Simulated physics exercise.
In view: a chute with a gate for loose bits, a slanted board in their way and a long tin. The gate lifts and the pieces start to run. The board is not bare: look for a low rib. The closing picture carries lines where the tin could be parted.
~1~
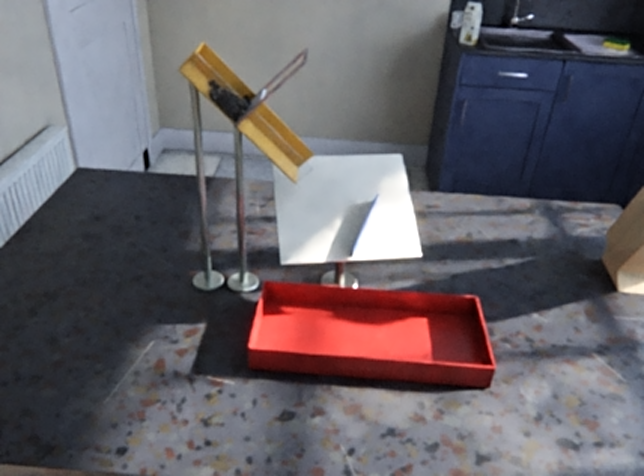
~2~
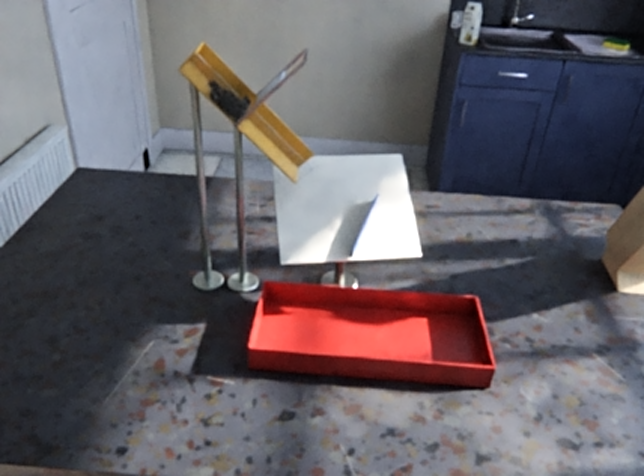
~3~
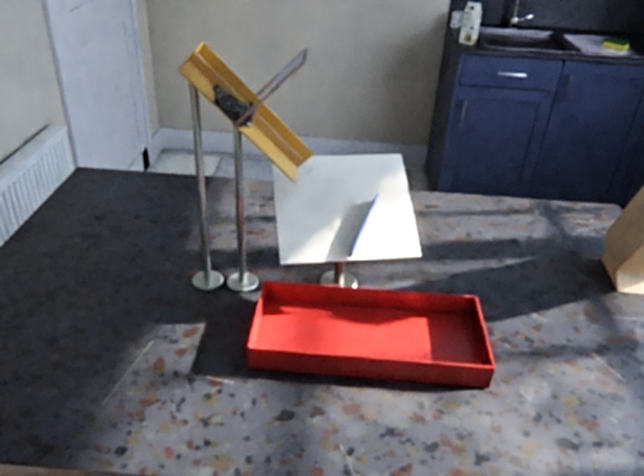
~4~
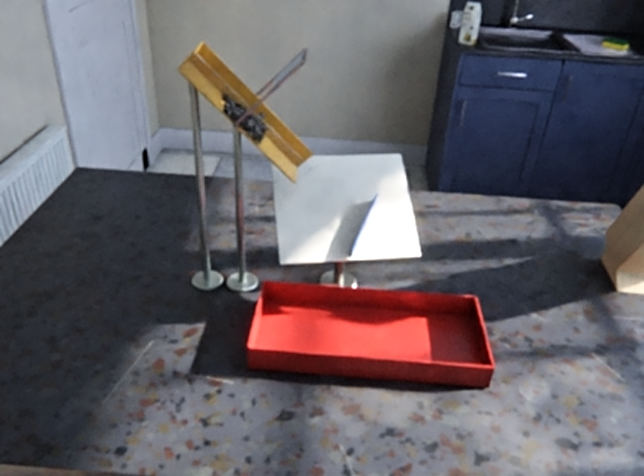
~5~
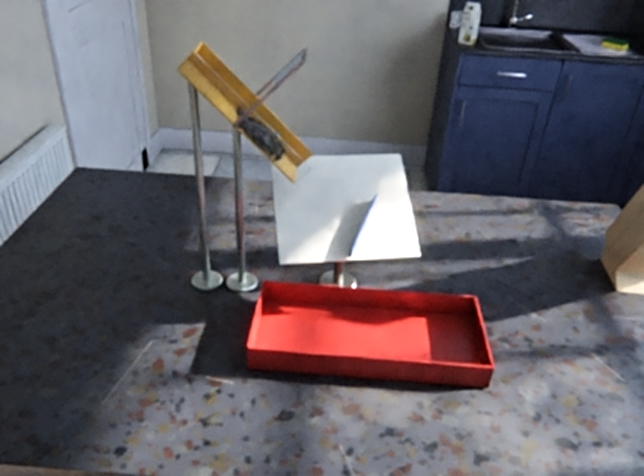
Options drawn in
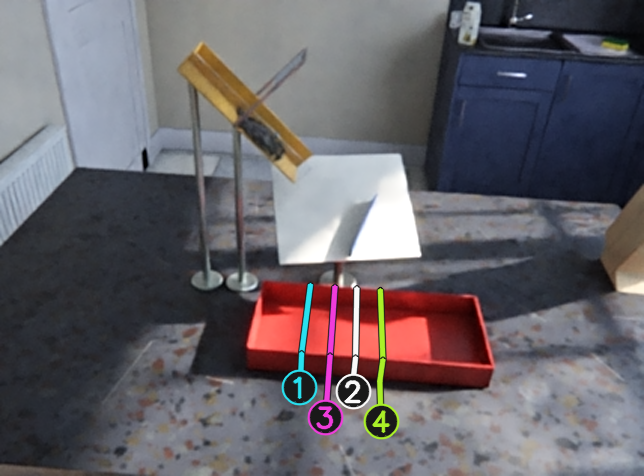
At the start, dark beans sit bunched behind a gate in a sloping yellow chute, above a tilted white board with a low rib and an empty red tin. The gate lifts, and the beans slide down to the right along the chute, drawing nearer its lower lip.
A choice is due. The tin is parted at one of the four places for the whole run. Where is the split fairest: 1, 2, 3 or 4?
3 is best.
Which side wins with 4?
The left side.
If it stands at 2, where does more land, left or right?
The left side.
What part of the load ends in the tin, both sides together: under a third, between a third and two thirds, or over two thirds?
It is over two thirds.
On the marked copy, line 1 crosses the front rim at (301, 352); line 2 crosses the front rim at (355, 356); line 3 crosses the front rim at (330, 354); line 4 crosses the front rim at (382, 358).
If 1 is chosen, of what is caught, none on the left of the divider, all on the right.
If 2 is chosen, of what is caught, nearly all on the left of the divider, a small part on the right.
If 3 is chosen, of what is caught, about half on the left of the divider, about half on the right.
If 4 is chosen, of what is caught, nearly all on the left of the divider, a stray few on the right.
